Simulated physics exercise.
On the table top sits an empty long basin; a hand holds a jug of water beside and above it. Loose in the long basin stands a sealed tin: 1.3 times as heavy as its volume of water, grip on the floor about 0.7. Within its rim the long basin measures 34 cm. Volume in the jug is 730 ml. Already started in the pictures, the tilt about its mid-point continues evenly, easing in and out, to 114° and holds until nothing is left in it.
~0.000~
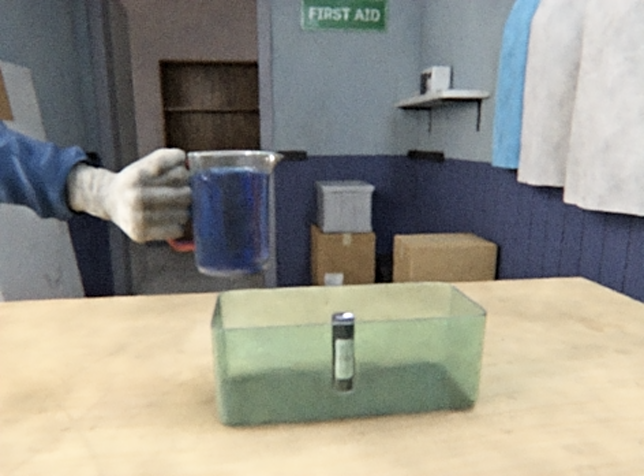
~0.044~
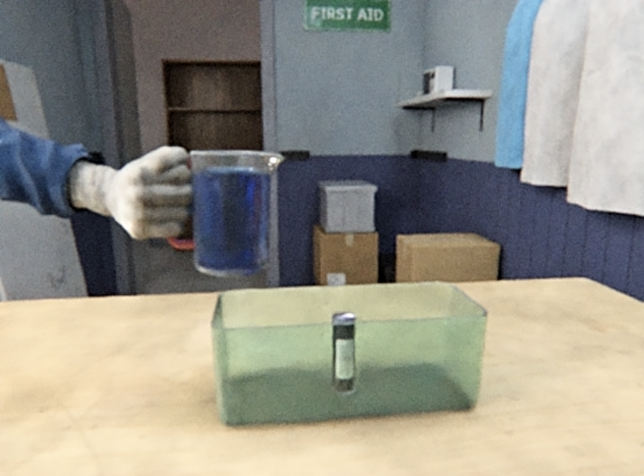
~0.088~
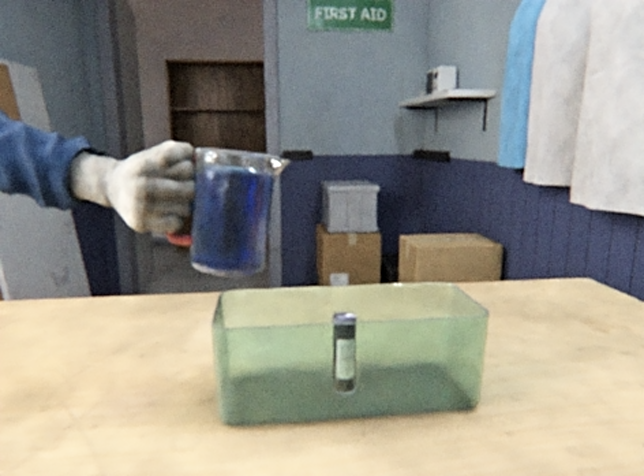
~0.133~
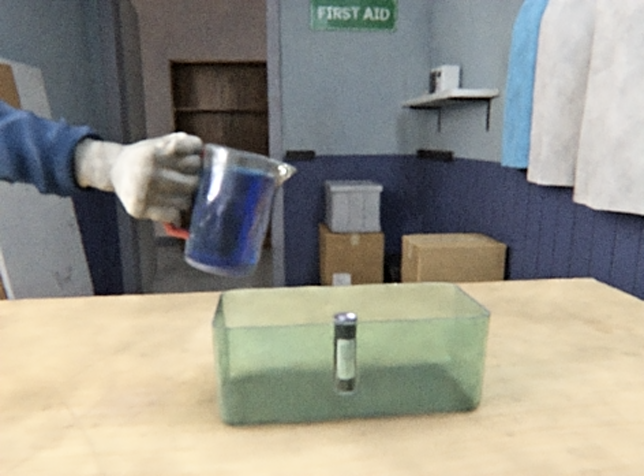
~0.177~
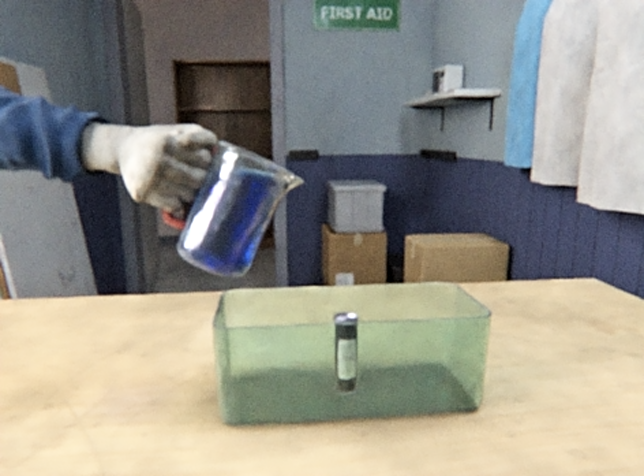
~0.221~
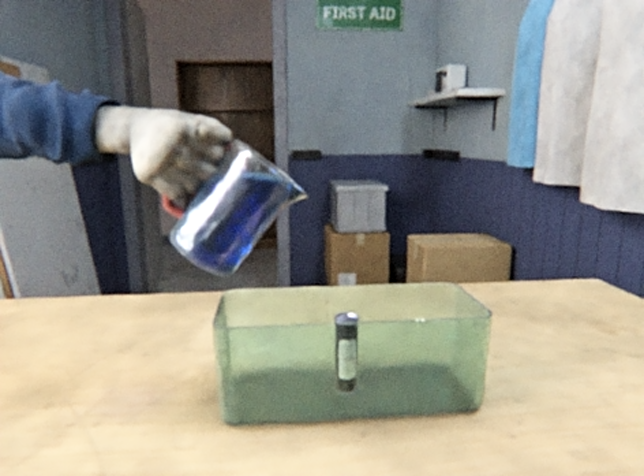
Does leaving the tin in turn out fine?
It pitches over.
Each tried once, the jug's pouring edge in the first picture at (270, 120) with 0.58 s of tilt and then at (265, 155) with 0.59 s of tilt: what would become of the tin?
Try 1: Tipped over; try 2: Tipped over.
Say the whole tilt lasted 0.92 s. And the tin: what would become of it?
With that tilt, the tin tips.
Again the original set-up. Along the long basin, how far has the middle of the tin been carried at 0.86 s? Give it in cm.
Around 7 centimetres.
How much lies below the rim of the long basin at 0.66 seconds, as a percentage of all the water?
The fraction sits near 72 in a hundred.
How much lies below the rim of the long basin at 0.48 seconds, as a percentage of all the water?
22 %, give or take.
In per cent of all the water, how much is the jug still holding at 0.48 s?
I'd estimate some 60 % remains.
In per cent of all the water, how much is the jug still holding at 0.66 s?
Roughly 14 percent remains.
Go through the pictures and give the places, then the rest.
In the first picture, it leans 0°; its right rim is at (283, 154); the water meets the walls at (193, 172) and (268, 171); the long basin's rim runs from (215, 310) to (467, 298); the tin's top is at (343, 320).
In the second picture, it leans 2°; its right rim is at (285, 156); the water meets the walls at (195, 170) and (269, 171).
In the third picture, it leans 7°; its right rim is at (290, 161); the water meets the walls at (200, 168) and (273, 174).
In the fourth picture, it leans 15°; its right rim is at (297, 169); the water meets the walls at (202, 178) and (280, 175).
In the fifth picture, it leans 25°; its right rim is at (304, 181); the water meets the walls at (198, 196) and (288, 179).
In the sixth picture, it leans 37°; its right rim is at (309, 196); the water meets the walls at (193, 203) and (301, 185).
Then, 0.48 s in, the tilt is 107° and 59 per cent is still to pour; the tin stands where it began.
Then, 0.66 s in, the tilt is 114° and 15 per cent is still to pour; the tin stands 2 cm from where it began.
Then, 0.86 s in, the tilt is 114° and 1 per cent is still to pour; the tin leans 24°.
Then, 1.07 s in, the tilt is 114° and 0 per cent is still to pour; the tin lies on its side.
Finally, the tin lies on its side.
